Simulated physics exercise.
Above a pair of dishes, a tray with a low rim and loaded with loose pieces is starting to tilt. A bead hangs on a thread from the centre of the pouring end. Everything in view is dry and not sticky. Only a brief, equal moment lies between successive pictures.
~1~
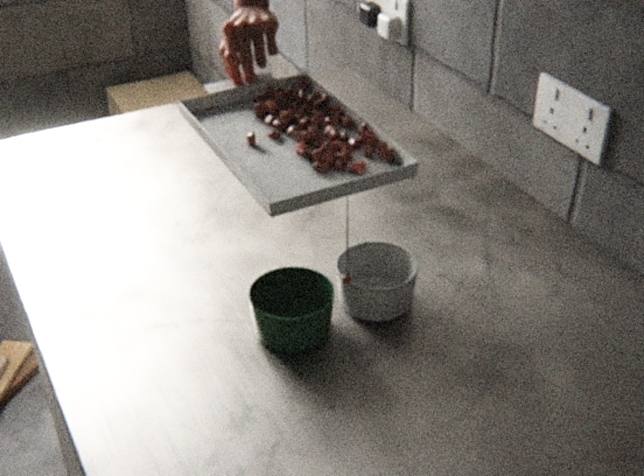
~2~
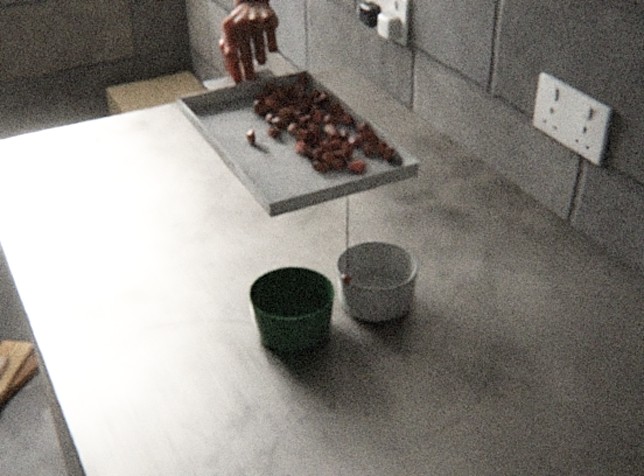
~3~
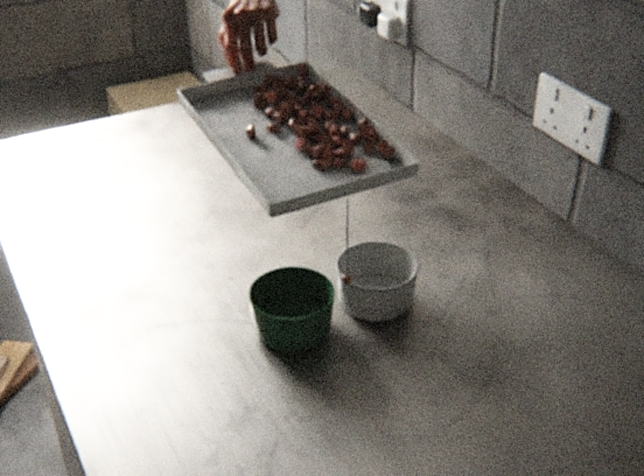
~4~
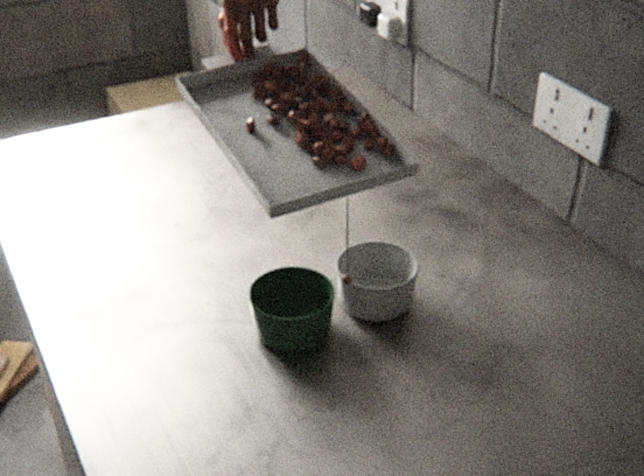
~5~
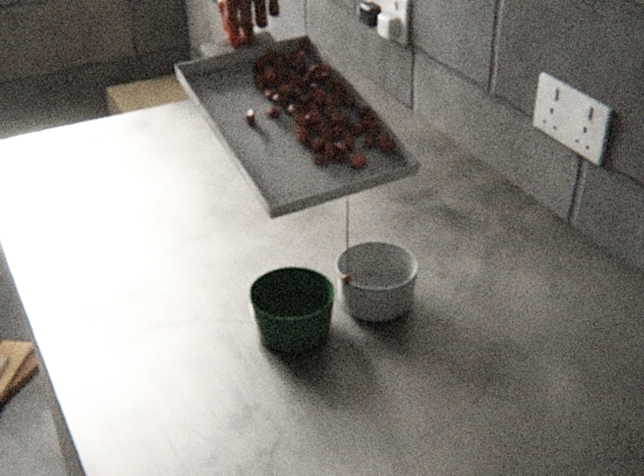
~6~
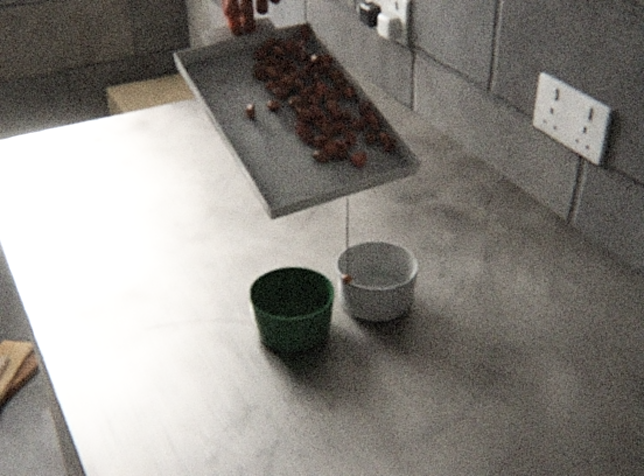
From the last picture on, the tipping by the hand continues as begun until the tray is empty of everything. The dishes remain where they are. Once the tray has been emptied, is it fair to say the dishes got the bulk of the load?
No, they got less than half.
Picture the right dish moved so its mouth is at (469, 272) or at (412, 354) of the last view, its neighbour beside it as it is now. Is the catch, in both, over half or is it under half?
The pair would catch the lesser share the first time and the lesser share the second time.
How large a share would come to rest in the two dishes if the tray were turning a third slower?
It comes to 0 per cent or so.
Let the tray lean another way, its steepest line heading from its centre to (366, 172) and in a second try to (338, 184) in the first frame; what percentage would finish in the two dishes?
I'd put it at some 20 % and then some 0 %.
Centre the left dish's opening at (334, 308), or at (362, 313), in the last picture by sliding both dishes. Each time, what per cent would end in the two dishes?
About 40 and 50 per cent respectively.
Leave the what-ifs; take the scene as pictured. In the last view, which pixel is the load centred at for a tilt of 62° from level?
The centre of the load shows up near (346, 170) in the last view.
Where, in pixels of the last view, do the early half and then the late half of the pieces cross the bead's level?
First near (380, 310), later near (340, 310).
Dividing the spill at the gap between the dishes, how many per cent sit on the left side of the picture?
Roughly 40 in a hundred.
Just after the last frame, tray tipped steeply; almost all on the tray; about a tenth in the air.
A moment on, tray tipped past a quarter turn; roughly two thirds on the tray; roughly a third outside both; about a tenth in the air.
Further on, tray tipped past a quarter turn; every one outside both.
When it is over, tray tipped past a quarter turn; not one in the left dish; not one in the right dish; every one outside both.
